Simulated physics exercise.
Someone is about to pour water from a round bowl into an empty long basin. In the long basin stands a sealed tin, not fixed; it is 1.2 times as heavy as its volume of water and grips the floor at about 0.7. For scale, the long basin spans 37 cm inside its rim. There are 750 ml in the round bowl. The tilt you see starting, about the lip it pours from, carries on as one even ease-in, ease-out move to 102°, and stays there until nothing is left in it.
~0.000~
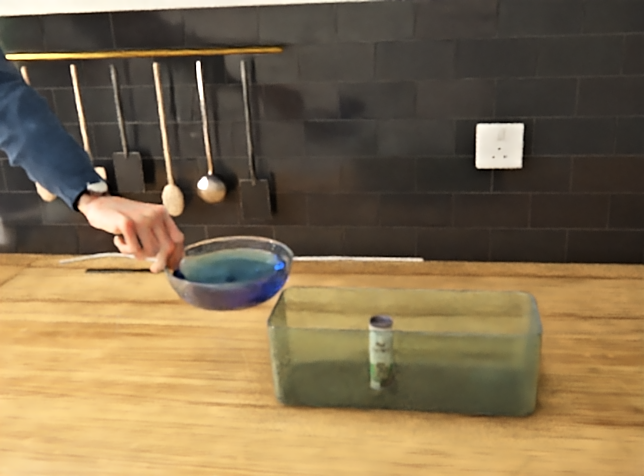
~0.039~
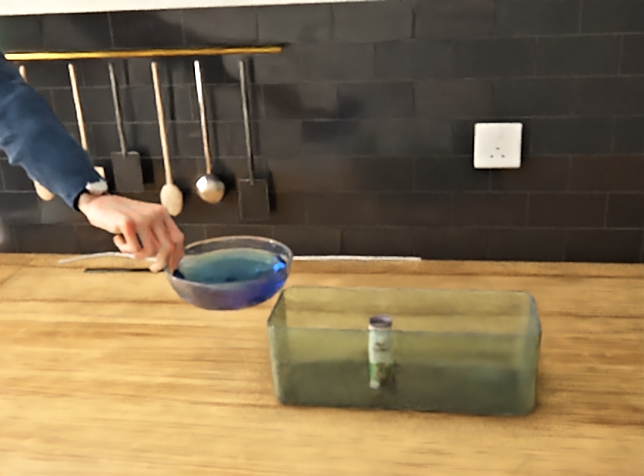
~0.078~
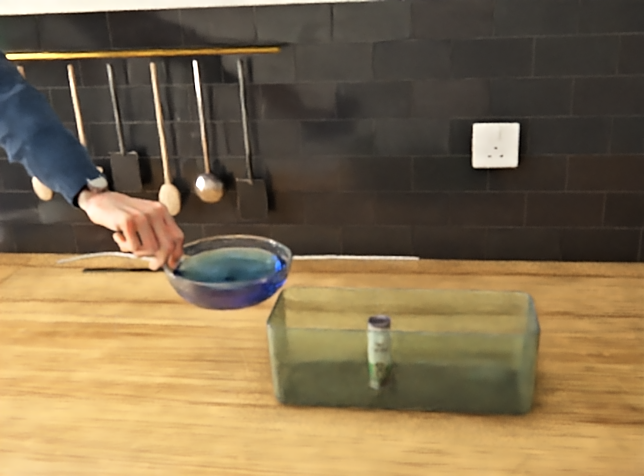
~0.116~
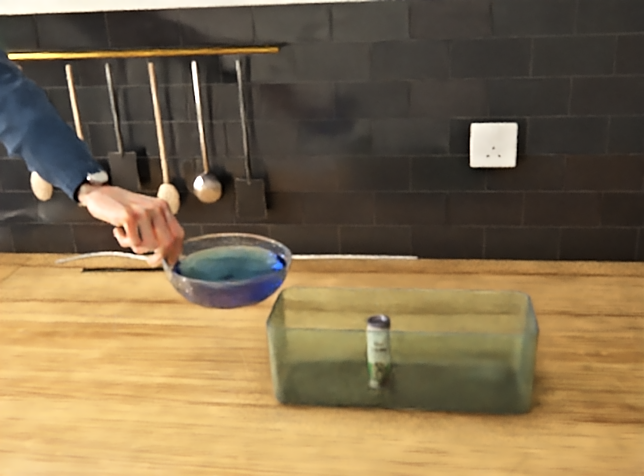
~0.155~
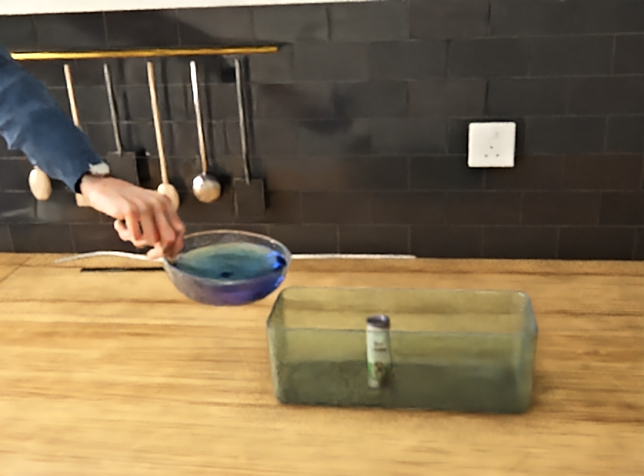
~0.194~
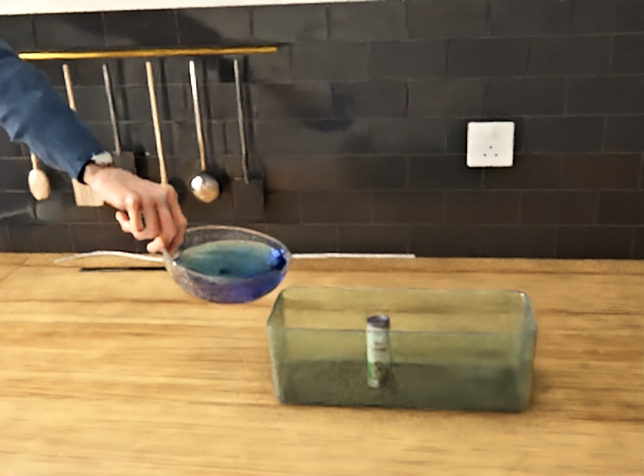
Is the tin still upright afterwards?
The tin goes over.
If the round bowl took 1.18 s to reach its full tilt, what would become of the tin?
The tin stays up.
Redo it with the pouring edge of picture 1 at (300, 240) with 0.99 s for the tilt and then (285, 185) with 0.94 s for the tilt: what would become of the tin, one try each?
First it remains upright; then it stays up.
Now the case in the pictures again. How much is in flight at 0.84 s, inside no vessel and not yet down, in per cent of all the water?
Near 4 in a hundred.
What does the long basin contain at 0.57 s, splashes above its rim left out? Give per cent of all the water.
About 16 per cent.
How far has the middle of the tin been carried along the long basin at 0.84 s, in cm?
About 2 cm.
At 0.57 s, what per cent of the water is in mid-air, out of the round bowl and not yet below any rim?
Some 46 per cent.
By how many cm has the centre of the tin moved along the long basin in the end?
Some 7.0 cm.
After 0.57 s the tilt is 67° and 38 per cent is still to pour; the tin stands where it began.
After 0.84 s the tilt is 99° and 0 per cent is still to pour; the tin leans 24°.
After 1.13 s the tilt is 102° and 0 per cent is still to pour; the tin lies on its side.
After 1.44 s the tilt is 102° and 0 per cent is still to pour; the tin lies on its side.
In the end the tin lies on its side.
